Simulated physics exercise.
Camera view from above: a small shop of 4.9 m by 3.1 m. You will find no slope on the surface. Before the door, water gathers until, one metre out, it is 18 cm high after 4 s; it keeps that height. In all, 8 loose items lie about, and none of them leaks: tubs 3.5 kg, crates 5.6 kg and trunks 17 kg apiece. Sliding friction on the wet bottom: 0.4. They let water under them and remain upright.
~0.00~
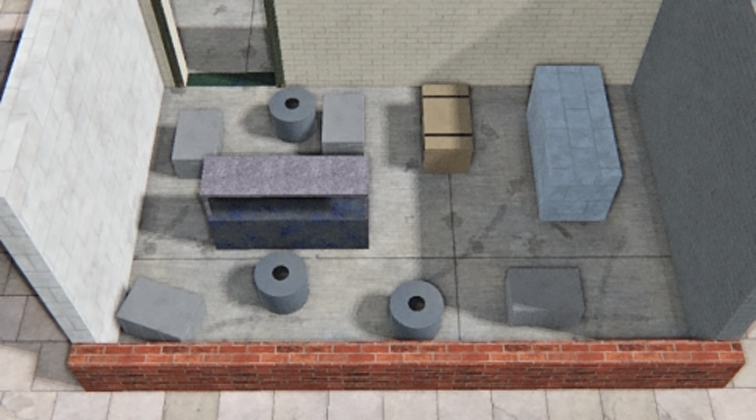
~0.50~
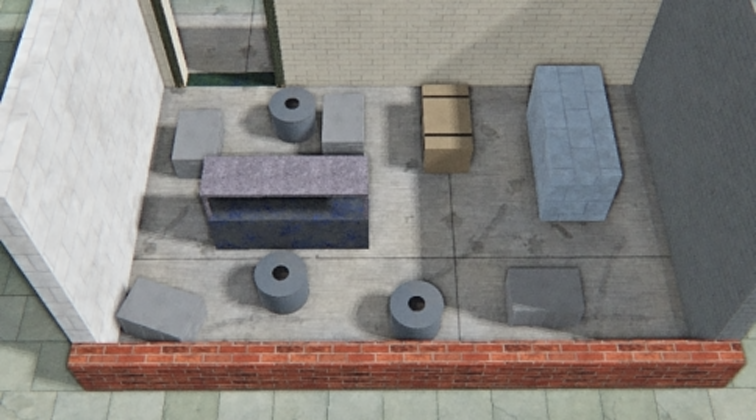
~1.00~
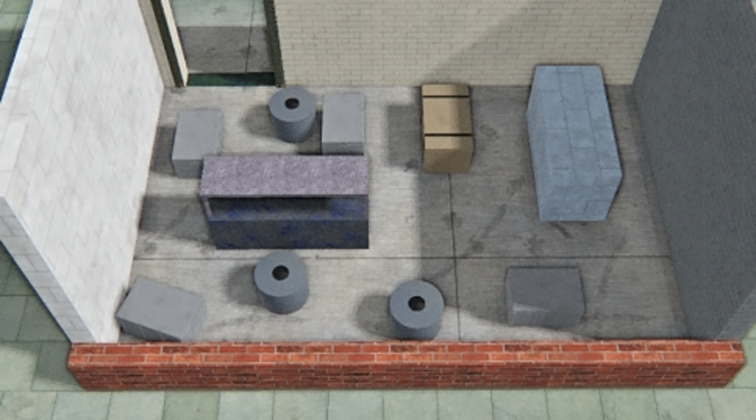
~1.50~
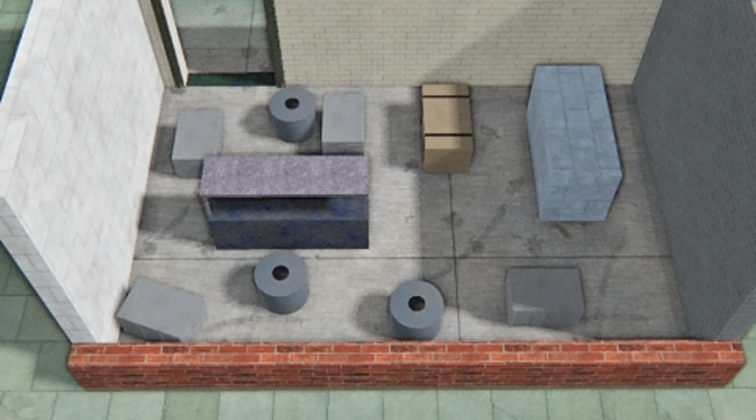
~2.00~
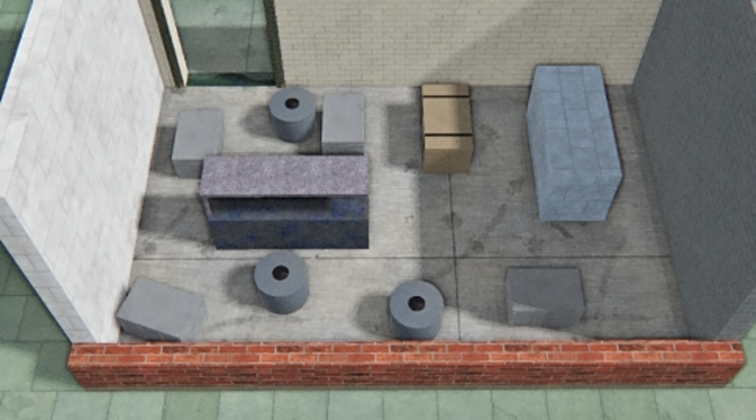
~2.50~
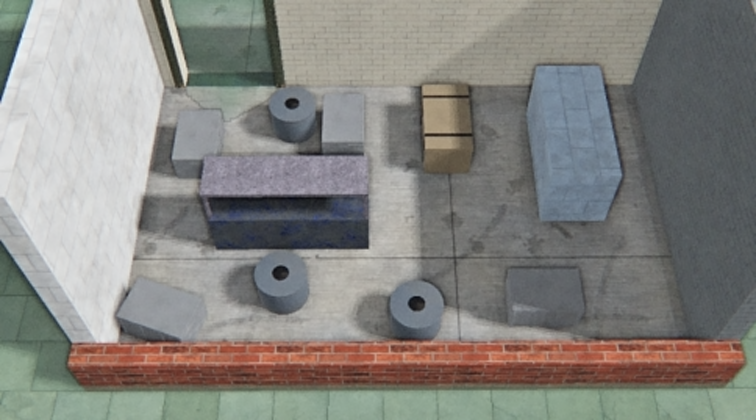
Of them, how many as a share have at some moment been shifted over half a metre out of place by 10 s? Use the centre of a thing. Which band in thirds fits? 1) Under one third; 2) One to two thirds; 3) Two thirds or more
(3) Two thirds or more.
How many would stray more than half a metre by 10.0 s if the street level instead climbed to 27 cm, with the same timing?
The answer would then be 8.
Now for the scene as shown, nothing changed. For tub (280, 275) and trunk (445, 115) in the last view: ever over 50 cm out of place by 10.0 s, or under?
In that order: Above, below.
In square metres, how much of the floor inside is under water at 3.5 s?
Around 1.5 m2 of it.
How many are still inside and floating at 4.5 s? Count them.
That would be 1 of them.
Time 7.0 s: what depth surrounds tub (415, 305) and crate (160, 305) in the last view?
About 1 and 7 cm.
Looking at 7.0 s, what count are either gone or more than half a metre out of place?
By my reckoning, 3.
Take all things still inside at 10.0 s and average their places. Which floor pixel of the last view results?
Mean floor pixel: About (469, 213).
After 3.5 s 0 of 8 are over 50 cm from their spots; 0 afloat.
After 4.5 s 1 of 8 are over 50 cm from their spots; 1 afloat.
After 7.0 s 3 of 8 are over 50 cm from their spots; 2 afloat.
After 10.0 s 6 of 8 are over 50 cm from their spots, and 7 have been at some point; 7 afloat.
